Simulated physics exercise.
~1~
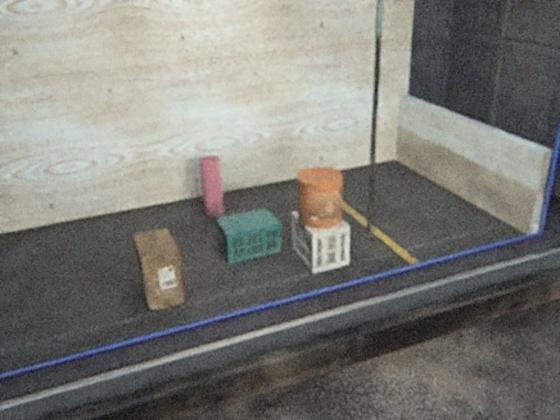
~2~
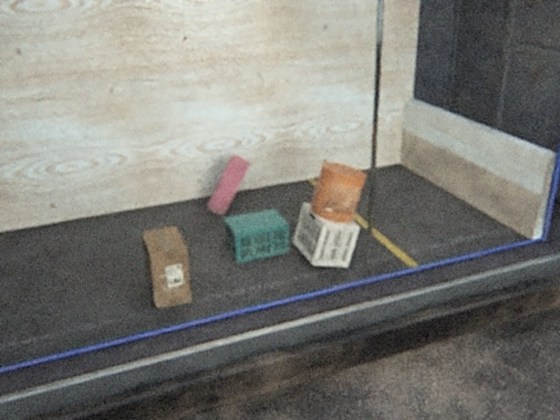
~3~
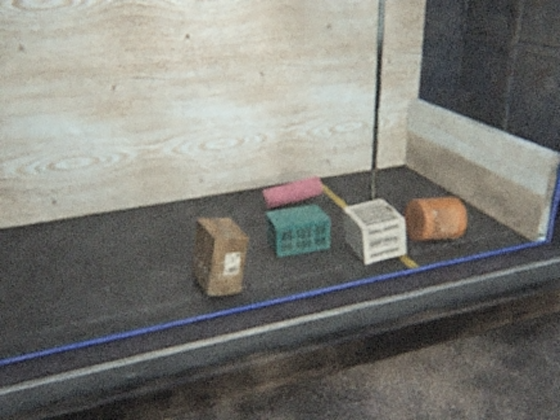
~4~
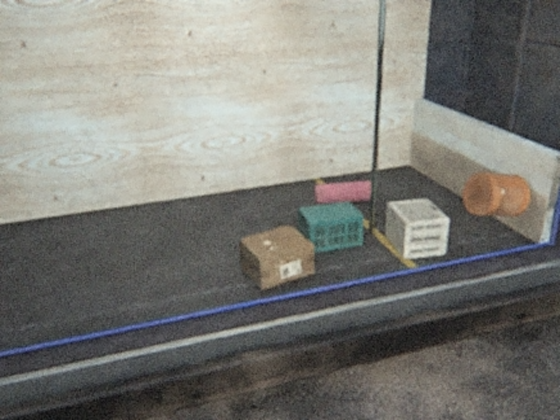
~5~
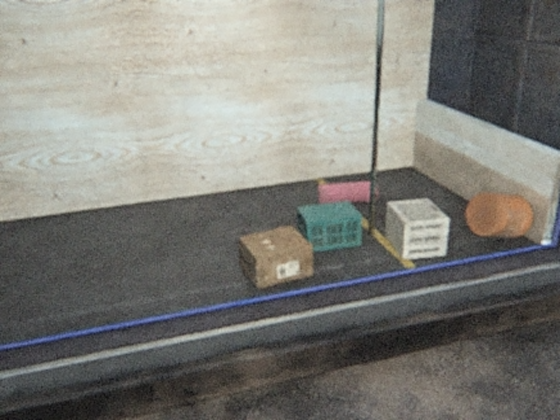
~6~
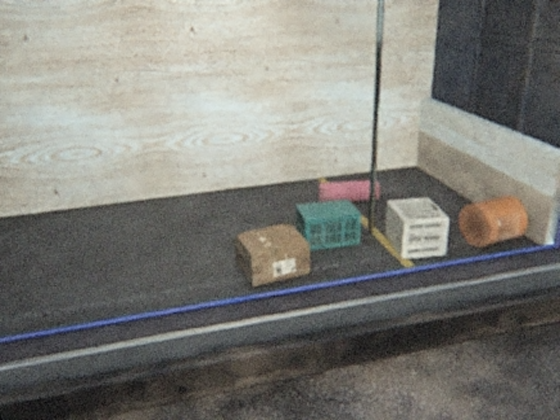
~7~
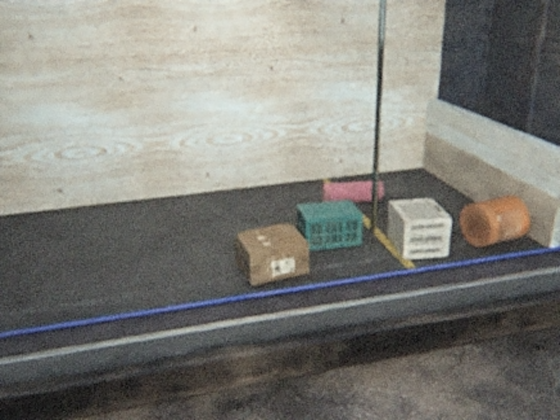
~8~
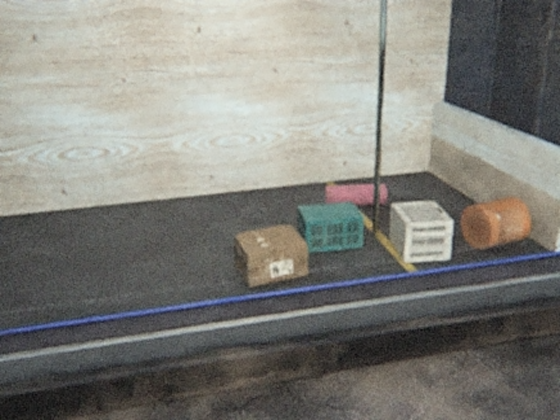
An orange bucket topples off a white crate and rolls right toward the low side wall as the crate tips over and slides right with a teal crate, a pink roll and a brown box, which both fall; all settle, the white crate beyond the yellow line.
